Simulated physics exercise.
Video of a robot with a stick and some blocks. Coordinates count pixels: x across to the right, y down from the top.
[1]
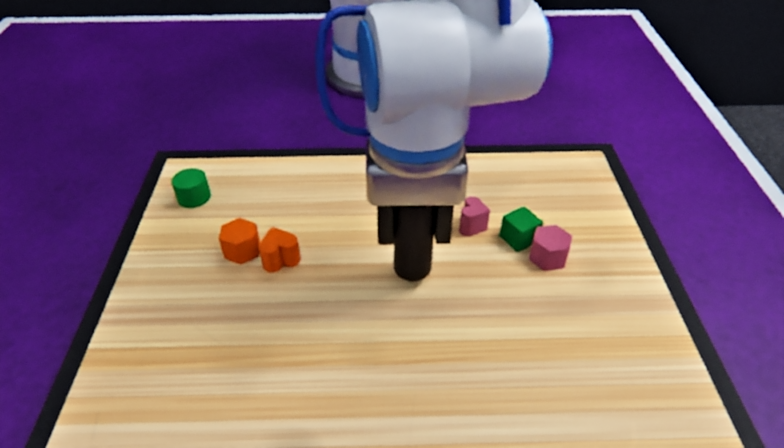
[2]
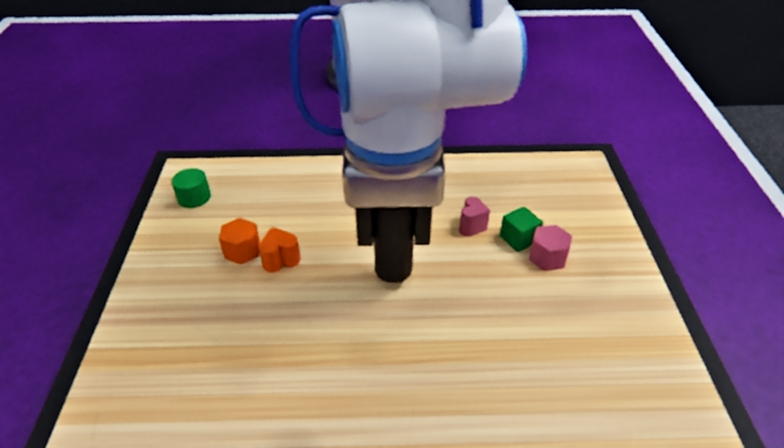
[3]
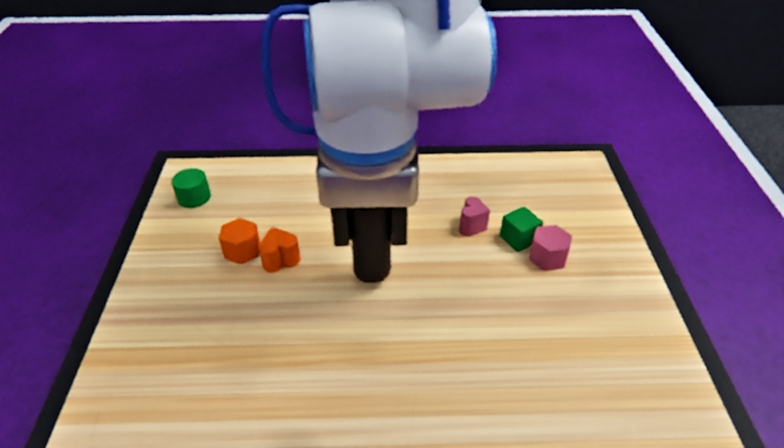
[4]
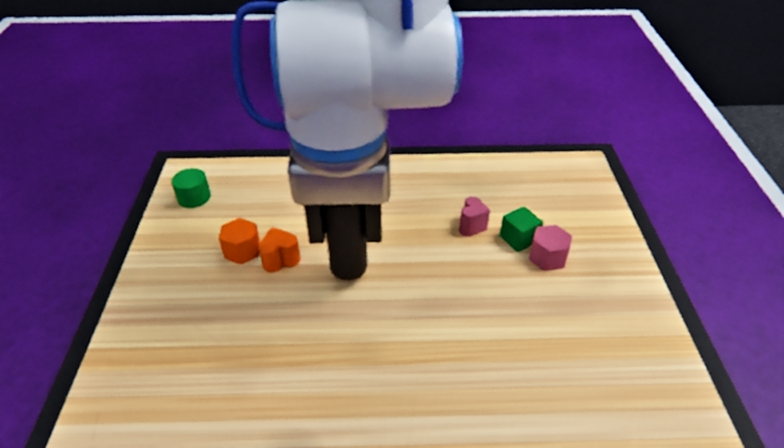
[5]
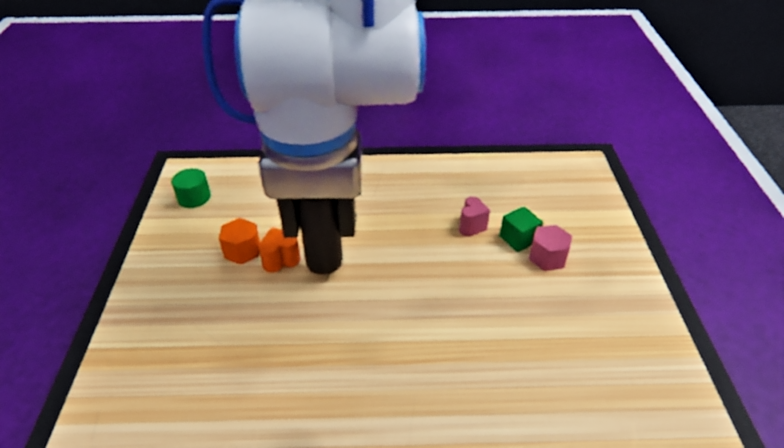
A white robot arm holding a black stick slid steadily left across a wooden board, drawing close beside the orange heart-shaped block, while the scattered green, orange and pink blocks all stayed still.
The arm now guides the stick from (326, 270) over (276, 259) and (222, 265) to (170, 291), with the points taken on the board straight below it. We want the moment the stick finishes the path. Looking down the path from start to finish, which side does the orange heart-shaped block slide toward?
It shifts rightward.
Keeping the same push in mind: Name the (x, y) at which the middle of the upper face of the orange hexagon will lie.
The middle of its upper face should be somewhere near (164, 216).
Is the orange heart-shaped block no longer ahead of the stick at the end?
The answer is yes.
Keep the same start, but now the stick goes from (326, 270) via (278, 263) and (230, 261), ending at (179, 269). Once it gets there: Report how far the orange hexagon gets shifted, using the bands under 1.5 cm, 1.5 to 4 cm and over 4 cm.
Offset: Above 4 cm.
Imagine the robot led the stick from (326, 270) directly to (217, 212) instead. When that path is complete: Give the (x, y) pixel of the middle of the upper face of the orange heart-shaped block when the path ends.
I expect it at (228, 230).
On the path given first. One third of the way, stick at (273, 250); orange hexagon at (206, 226); orange heart-shaped block at (234, 234).
Two thirds of the way, stick at (220, 258); orange hexagon at (168, 218), turned 35° clockwise; orange heart-shaped block at (184, 235), turned 15° clockwise.
At the end, stick at (167, 283); orange hexagon at (164, 216), turned 55° clockwise; orange heart-shaped block at (163, 239), turned 55° clockwise.
